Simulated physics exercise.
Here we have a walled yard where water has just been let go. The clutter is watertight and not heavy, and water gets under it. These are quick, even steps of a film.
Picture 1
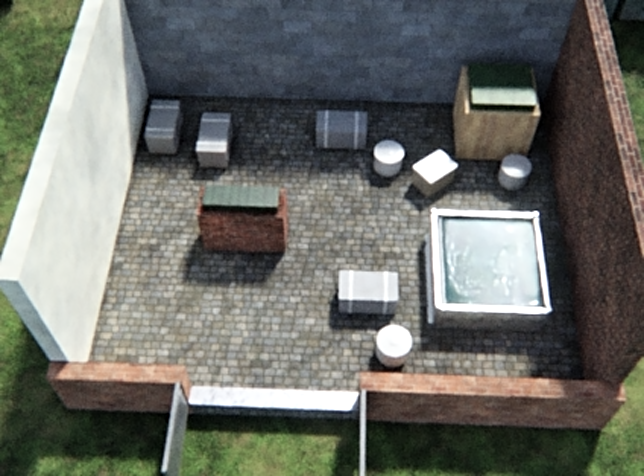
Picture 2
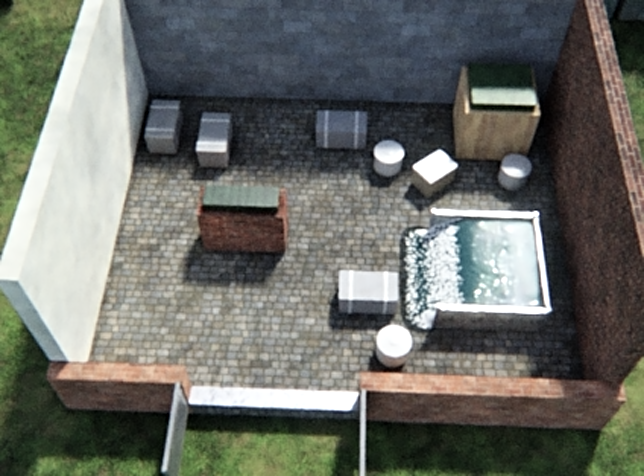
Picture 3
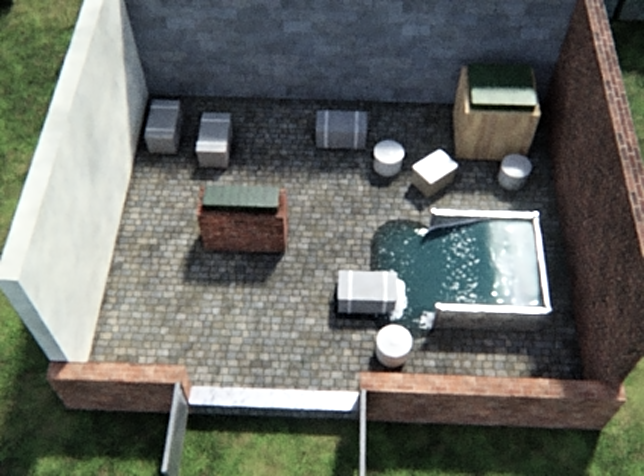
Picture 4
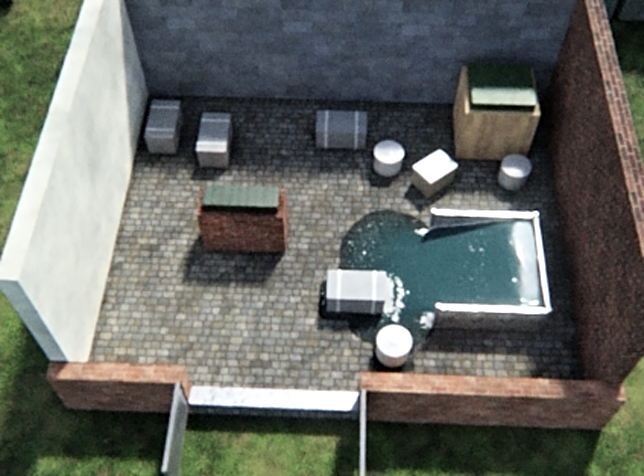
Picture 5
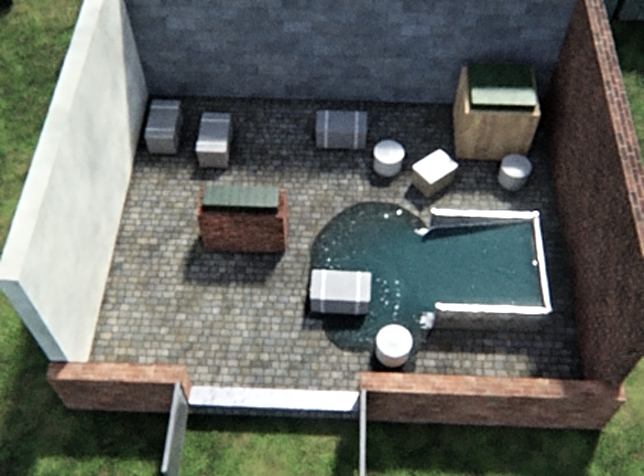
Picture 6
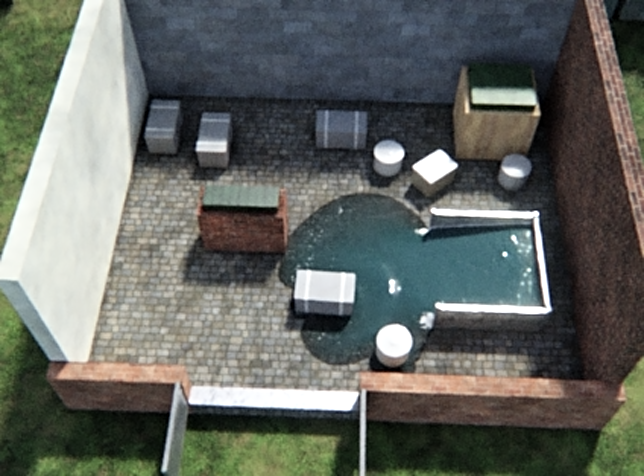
The video shows a walled yard where water pours out through the open left side of a white-edged pool and spreads across the paving, pushing a grey trunk a short way left while the other objects stay put.
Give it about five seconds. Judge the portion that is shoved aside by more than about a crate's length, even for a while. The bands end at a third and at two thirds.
Share: Less than a third.
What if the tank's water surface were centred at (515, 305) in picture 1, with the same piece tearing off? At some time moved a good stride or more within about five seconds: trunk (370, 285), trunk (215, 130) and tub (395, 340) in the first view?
In turn: Pushed that far, short of that, shifted that much.
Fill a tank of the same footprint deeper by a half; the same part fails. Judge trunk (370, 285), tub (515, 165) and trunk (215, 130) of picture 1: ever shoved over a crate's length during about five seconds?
As listed: Swept aside, short of that, yes.
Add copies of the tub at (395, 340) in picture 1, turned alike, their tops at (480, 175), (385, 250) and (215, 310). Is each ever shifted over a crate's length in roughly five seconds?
As listed: No, yes, swept aside.
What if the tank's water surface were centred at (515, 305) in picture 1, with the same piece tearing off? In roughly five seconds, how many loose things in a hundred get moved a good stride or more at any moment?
I make it 20 per cent.
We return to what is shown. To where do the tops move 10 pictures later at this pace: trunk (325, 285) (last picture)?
Roughly at (174, 311).
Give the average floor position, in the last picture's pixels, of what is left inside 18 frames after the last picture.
Roughly at (319, 201).
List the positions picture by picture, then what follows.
In the first frame, a trunk at (368, 286), on the bottom; a trunk at (342, 121) rests on the ground; 0 of 8 have shifted.
In the second frame, a trunk at (368, 286) rests on the ground; a trunk at (342, 121) rests on the ground; 0 of 8 have shifted.
In the third frame, a trunk at (368, 286) rests on the ground; a trunk at (342, 121), on the bottom; 0 of 8 have shifted.
In the fourth frame, a trunk at (357, 285), on the bottom, close to its start; a trunk at (342, 121) rests on the ground; 1 of 8 have shifted.
In the fifth frame, a trunk at (341, 285), on the bottom, a stride from its start; a trunk at (342, 121), on the bottom; 1 of 8 have shifted.
In the sixth frame, a trunk at (325, 286) rests on the ground, a stride from its start; a trunk at (342, 121) rests on the ground; 1 of 8 have shifted.
A moment on, 1 of 8 are well off their spots; 0 afloat.
Next, 1 of 8 are well off their spots; 0 afloat.
Later, 1 of 8 are well off their spots; 1 afloat.
In the end, 1 of 8 are well off their spots, and 1 have been at some point; 3 afloat.
